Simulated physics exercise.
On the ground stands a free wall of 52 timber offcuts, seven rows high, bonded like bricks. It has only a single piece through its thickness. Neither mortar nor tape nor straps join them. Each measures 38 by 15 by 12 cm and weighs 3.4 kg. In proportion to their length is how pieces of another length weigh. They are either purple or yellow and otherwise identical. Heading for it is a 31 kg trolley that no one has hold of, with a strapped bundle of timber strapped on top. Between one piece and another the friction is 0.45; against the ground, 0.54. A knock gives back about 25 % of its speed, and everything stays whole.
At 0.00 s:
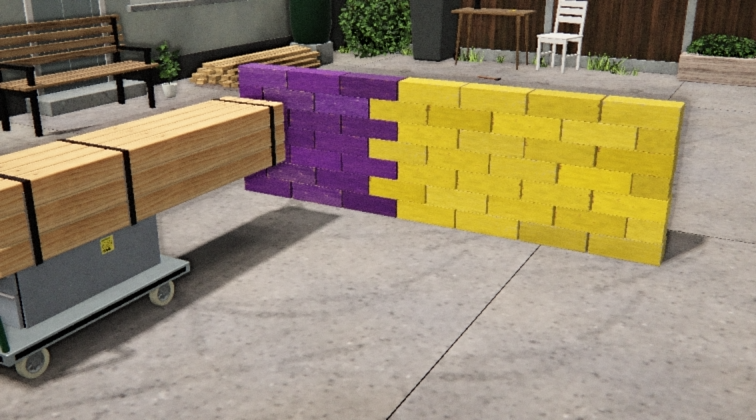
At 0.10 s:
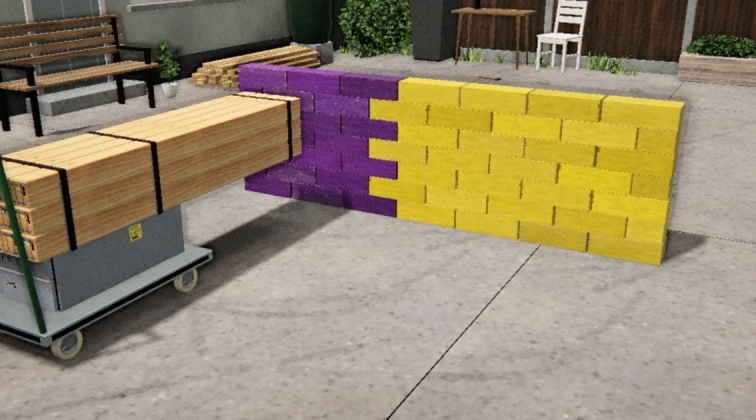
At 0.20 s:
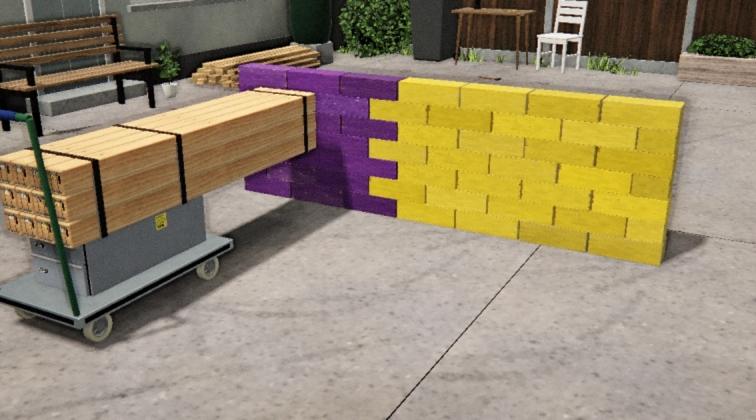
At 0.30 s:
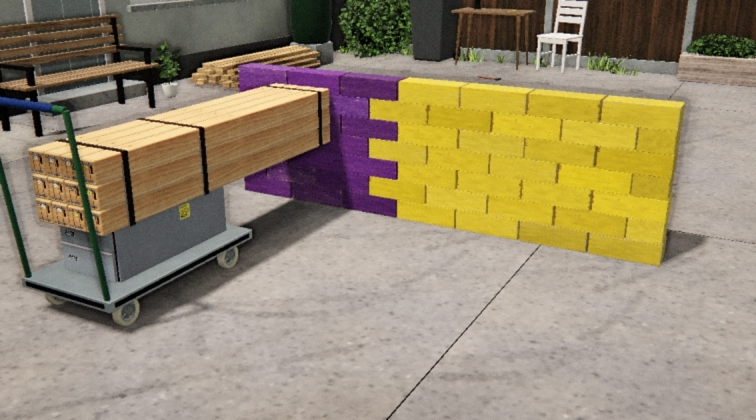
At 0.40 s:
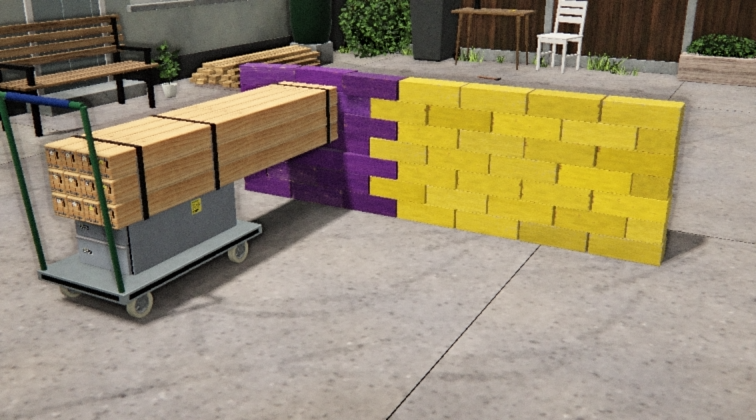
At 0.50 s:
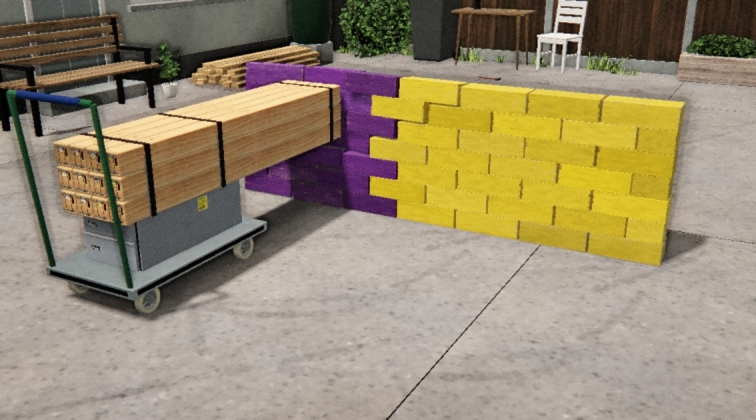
A low wall of stacked blocks, purple on the left and yellow on the right, stands on a paved yard seen from slightly above, with a bench, lumber and a white chair behind. At left, a flat trolley with a green-framed, blue-topped handle carries strapped timber on a grey box. It rolls rightward and away, and the timber's end pushes into the purple part, shifting several blocks slightly.
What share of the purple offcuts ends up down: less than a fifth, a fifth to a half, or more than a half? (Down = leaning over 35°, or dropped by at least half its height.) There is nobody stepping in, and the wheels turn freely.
My prediction: The part down will be larger than half.
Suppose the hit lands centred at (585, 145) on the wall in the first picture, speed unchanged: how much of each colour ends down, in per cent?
Result - yellow: 50 %; purple: 0 %.
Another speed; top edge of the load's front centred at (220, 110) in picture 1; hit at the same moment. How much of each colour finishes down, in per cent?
Down at the end: Yellow 10 per cent, purple 60 per cent.
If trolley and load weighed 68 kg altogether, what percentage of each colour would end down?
Result: Yellow 10, purple 70 %.
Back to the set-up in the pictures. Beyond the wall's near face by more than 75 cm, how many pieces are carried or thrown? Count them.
I'd say close to 8 of them.
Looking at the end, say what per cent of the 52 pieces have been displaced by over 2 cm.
Shifted share: 35 %.
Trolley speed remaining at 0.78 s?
Speed: Near 0.3 m/s.
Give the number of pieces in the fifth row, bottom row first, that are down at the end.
The answer for that row is 3.
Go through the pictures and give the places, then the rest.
In the first picture (each place is the centre of the face we see best), load (279, 122) 52 cm short of the wall; top purple offcut (313, 83); top yellow offcut (492, 101); all as stacked.
In the second picture, load (295, 117) 35 cm short of the wall; top purple offcut (313, 83).
In the third picture, load (311, 112) 18 cm short of the wall; top purple offcut (313, 83).
In the fourth picture, load (325, 107) 22 mm short of the wall; top purple offcut (313, 83).
In the fifth picture, load (333, 104) 6 cm into the wall's line; top purple offcut (320, 80) moved 9 cm; 11 have shifted.
In the sixth picture, load (336, 103) 11 cm into the wall's line; top purple offcut (328, 79) tilted 6°; top yellow offcut (493, 101); 19 have shifted.
By 0.78 s, load 20 cm past the wall's line, still rolling; 2 of the 21 purple offcuts down (2 of 52 in all colours); top purple offcut tilted 27°, 10 cm lower.
By 1.08 s, load 28 cm past the wall's line, still rolling; 15 of the 21 purple offcuts down (17 of 52 in all colours); top purple offcut on its side.
When it is over (2.1 s), load 40 cm past the wall's line, stopped; 15 of the 21 purple offcuts down (17 of 52 in all colours); top purple offcut on its side; top yellow offcut unmoved. That is 71 per cent. In pixels of the last frame, middles, top purple offcut near (413, 156), top yellow offcut near (497, 99).
